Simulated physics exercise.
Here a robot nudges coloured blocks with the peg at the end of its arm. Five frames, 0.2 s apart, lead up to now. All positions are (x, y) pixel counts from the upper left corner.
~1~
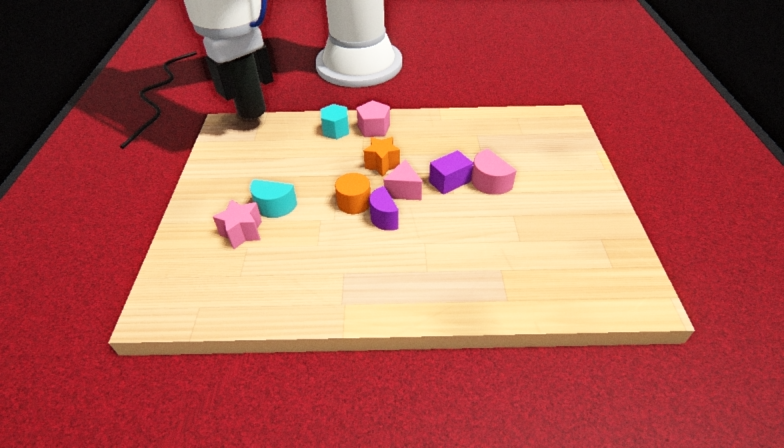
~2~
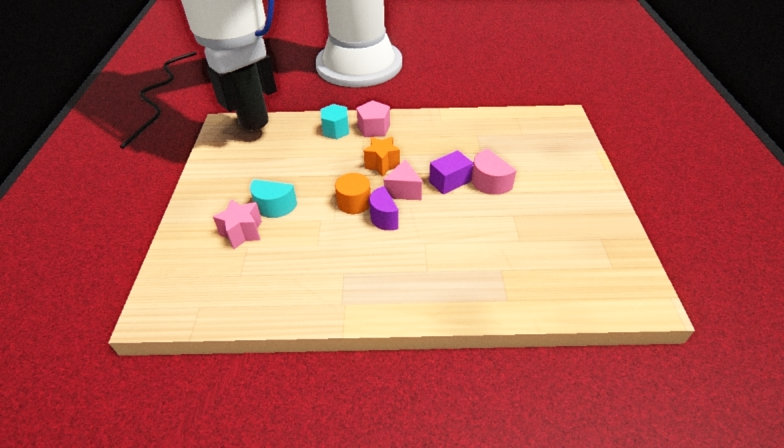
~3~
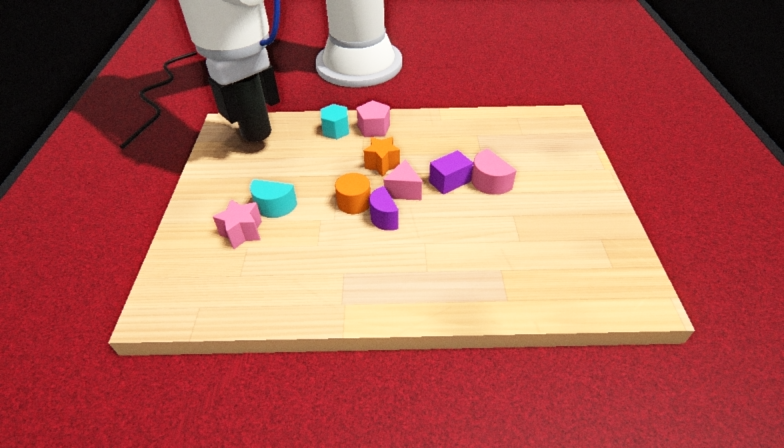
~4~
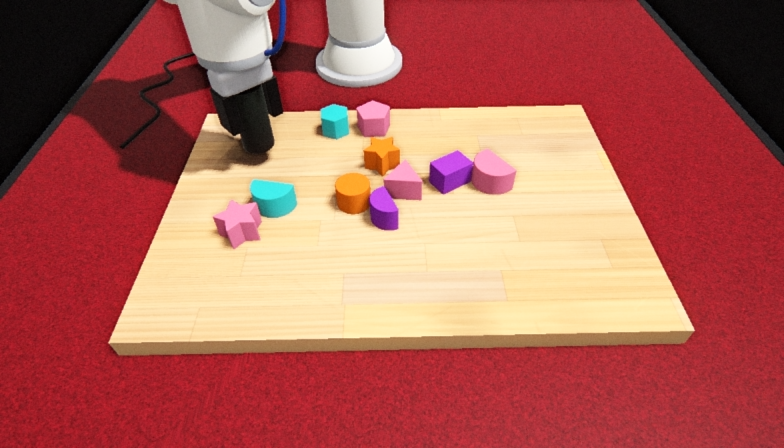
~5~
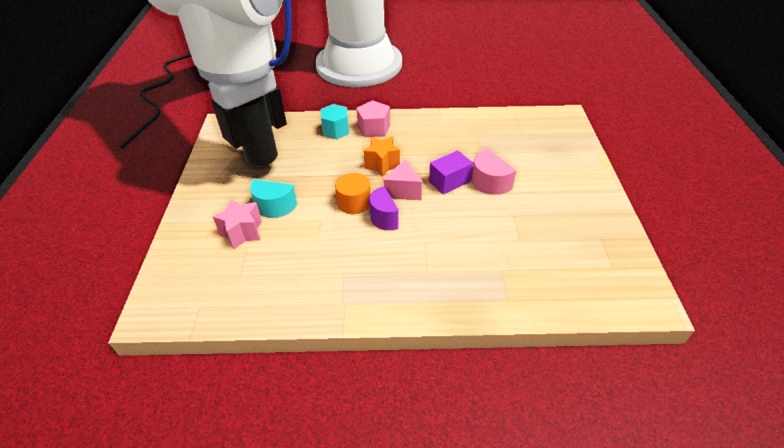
A robot arm with a black peg starts at the upper left corner of a wooden board on a red surface, then moves steadily toward the viewer. The peg ends just behind the turquoise half-round block and pink star, while all the scattered pink, orange, purple and turquoise blocks stay still.
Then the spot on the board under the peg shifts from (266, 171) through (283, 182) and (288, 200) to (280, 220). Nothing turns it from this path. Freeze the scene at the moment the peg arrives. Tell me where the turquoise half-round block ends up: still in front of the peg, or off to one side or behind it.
In front, I predict.
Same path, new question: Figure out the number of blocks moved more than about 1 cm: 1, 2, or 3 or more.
The push moves two blocks more than 1 cm.
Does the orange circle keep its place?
Short answer: Yes.
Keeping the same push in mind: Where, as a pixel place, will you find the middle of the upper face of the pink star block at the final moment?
That would be at about pixel (223, 227).
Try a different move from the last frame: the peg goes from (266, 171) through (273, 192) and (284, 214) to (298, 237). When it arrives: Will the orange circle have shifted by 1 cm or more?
Going by the path, no.
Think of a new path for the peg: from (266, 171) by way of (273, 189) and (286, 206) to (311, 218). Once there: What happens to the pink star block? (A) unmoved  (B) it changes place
Choice B: It changes place.
What follows on the original path. One third of the way, peg at (279, 169); nothing pushed yet.
Two thirds of the way, peg at (285, 187); pink star block at (233, 217), turned 10° clockwise; turquoise half-round block at (267, 199), turned 15° clockwise.
At the end, peg at (277, 206); pink star block at (223, 227), turned 55° clockwise; turquoise half-round block at (258, 220), turned 15° clockwise; orange circle not moved.
